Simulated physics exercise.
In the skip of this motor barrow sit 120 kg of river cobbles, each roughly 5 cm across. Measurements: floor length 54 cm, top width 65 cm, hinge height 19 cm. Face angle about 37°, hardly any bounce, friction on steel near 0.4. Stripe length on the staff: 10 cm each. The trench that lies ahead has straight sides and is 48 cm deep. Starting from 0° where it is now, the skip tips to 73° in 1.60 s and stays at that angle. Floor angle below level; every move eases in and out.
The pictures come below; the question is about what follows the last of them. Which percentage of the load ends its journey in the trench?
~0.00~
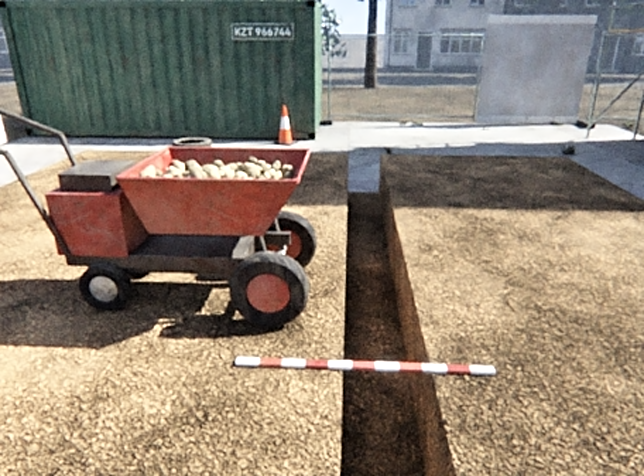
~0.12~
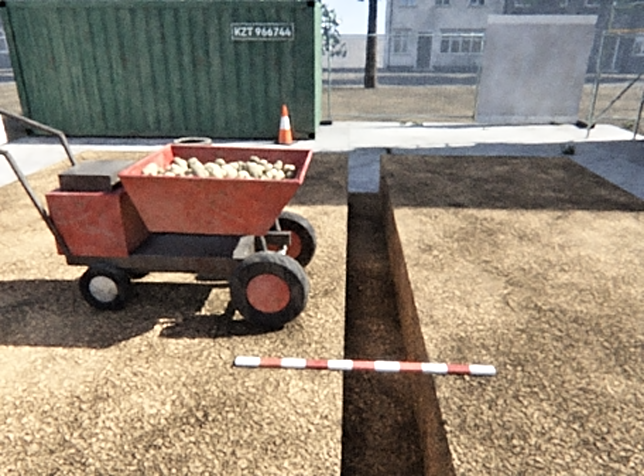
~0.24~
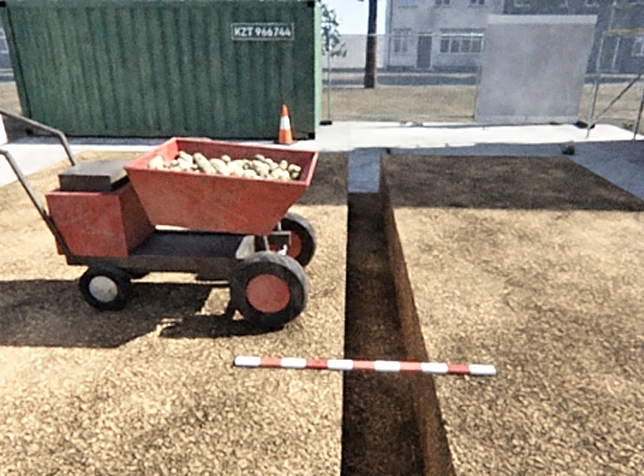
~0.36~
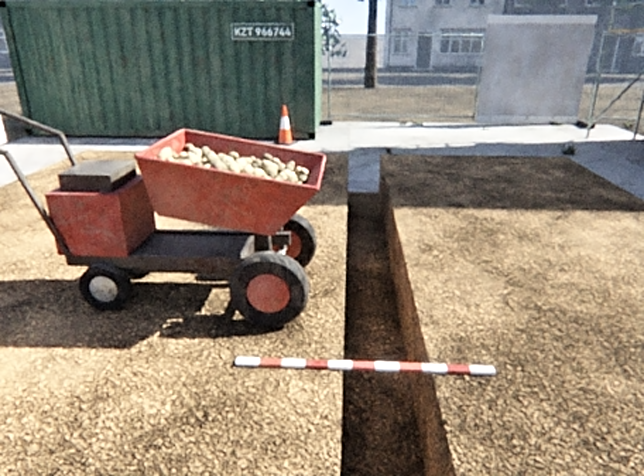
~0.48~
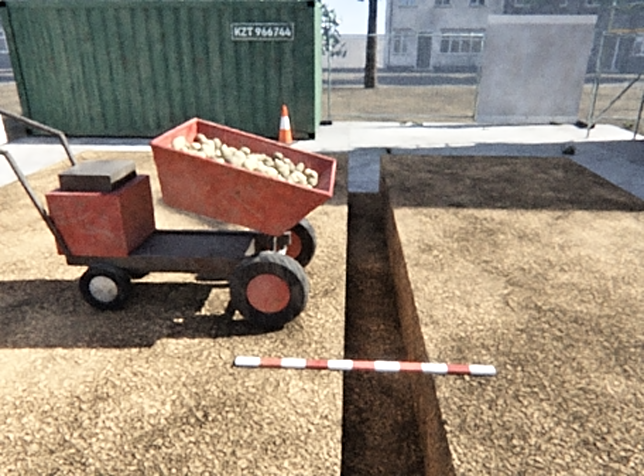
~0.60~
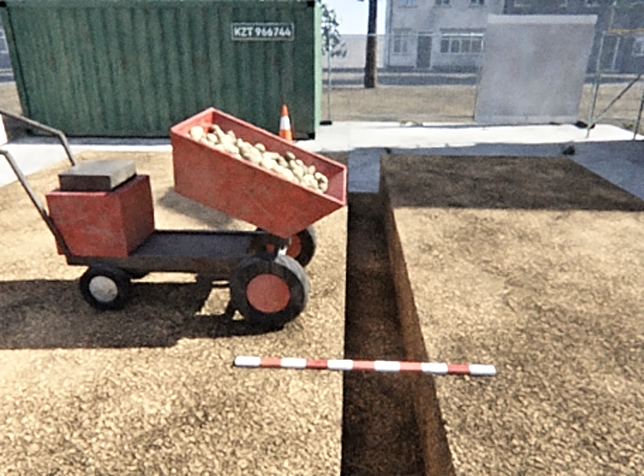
Roughly 61 per cent.
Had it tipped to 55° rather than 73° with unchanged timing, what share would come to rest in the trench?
It comes out at about 25 percent.
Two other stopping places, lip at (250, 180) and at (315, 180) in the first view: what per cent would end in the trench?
Roughly 100 in a hundred from the first, 40 in a hundred from the second.
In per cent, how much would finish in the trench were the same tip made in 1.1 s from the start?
Something close to 55 per cent.
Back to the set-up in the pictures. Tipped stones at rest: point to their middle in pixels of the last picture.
Around (401, 358).
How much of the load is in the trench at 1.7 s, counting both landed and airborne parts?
Roughly 20 percent of the load.
After 1.2 s the floor is at 62°; 99 % in the skip, 1 % in the trench; the foremost stones are at (391, 241).
After 1.7 s the floor is at 73°; 52 % in the skip, 18 % in the trench, 30 % past the trench; the foremost stones are at (494, 295).
After 2.0 s the floor is at 73°; 27 % in the skip, 33 % in the trench, 40 % past the trench; the foremost stones are at (550, 299).
After 4.0 s the floor is at 73°; 0 % in the skip, 61 % in the trench, 39 % past the trench; the foremost stones are at (583, 305).
